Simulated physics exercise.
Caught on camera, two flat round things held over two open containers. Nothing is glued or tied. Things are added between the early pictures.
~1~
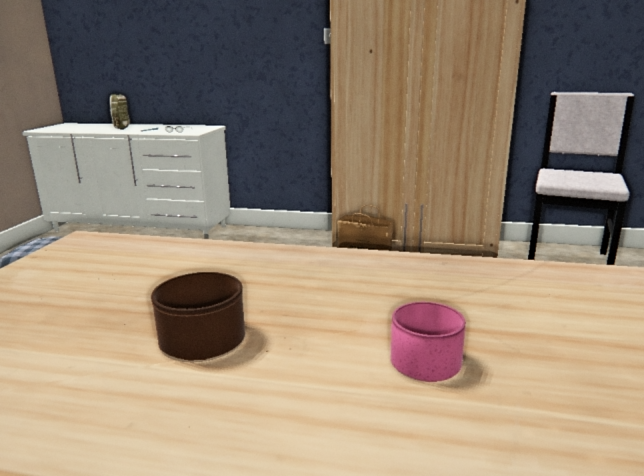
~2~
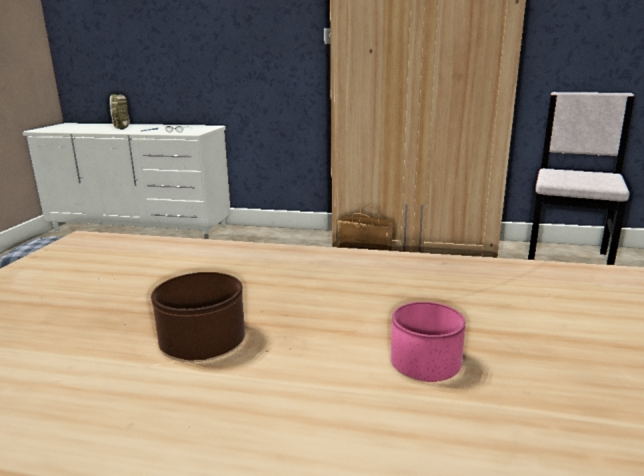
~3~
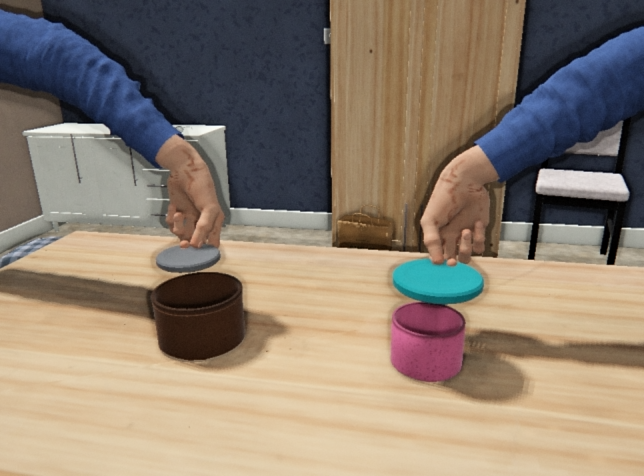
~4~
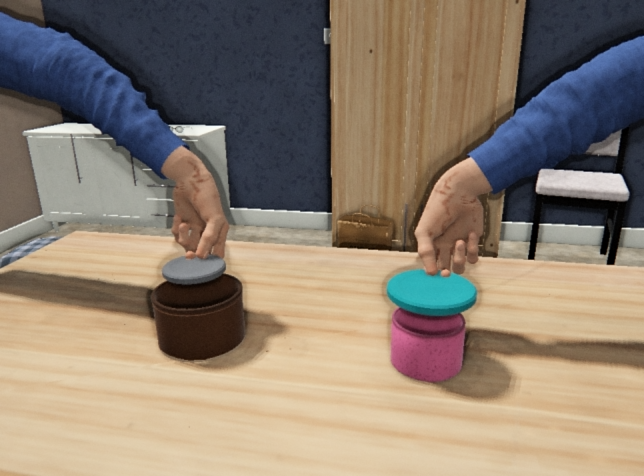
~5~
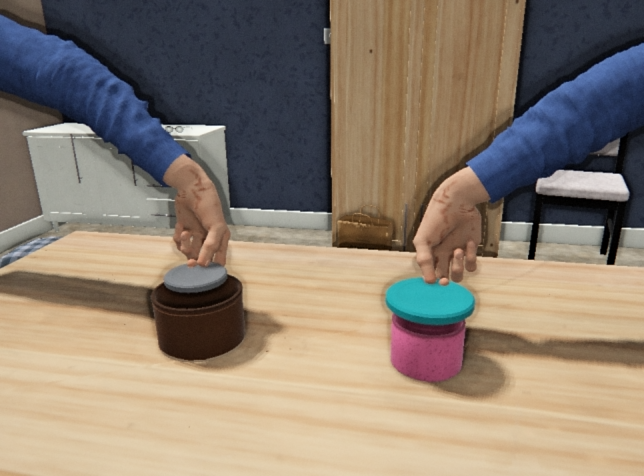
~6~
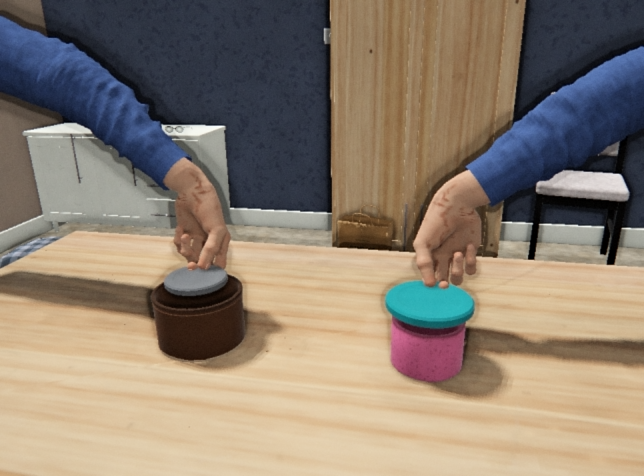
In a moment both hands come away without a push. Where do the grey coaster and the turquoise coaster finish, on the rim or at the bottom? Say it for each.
Outcome: The grey coaster drops inside; the turquoise coaster covers the opening.
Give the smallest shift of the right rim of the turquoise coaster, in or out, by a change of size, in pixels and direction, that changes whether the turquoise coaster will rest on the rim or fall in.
Roughly 12 pixels left.
Then, 0.14 s later than the last frame, grey coaster shifted a little near (200, 310); turquoise coaster moving near (429, 312).
When it is over, the grey coaster slips past the rim, near (202, 333); the turquoise coaster works as a lid, near (429, 313).
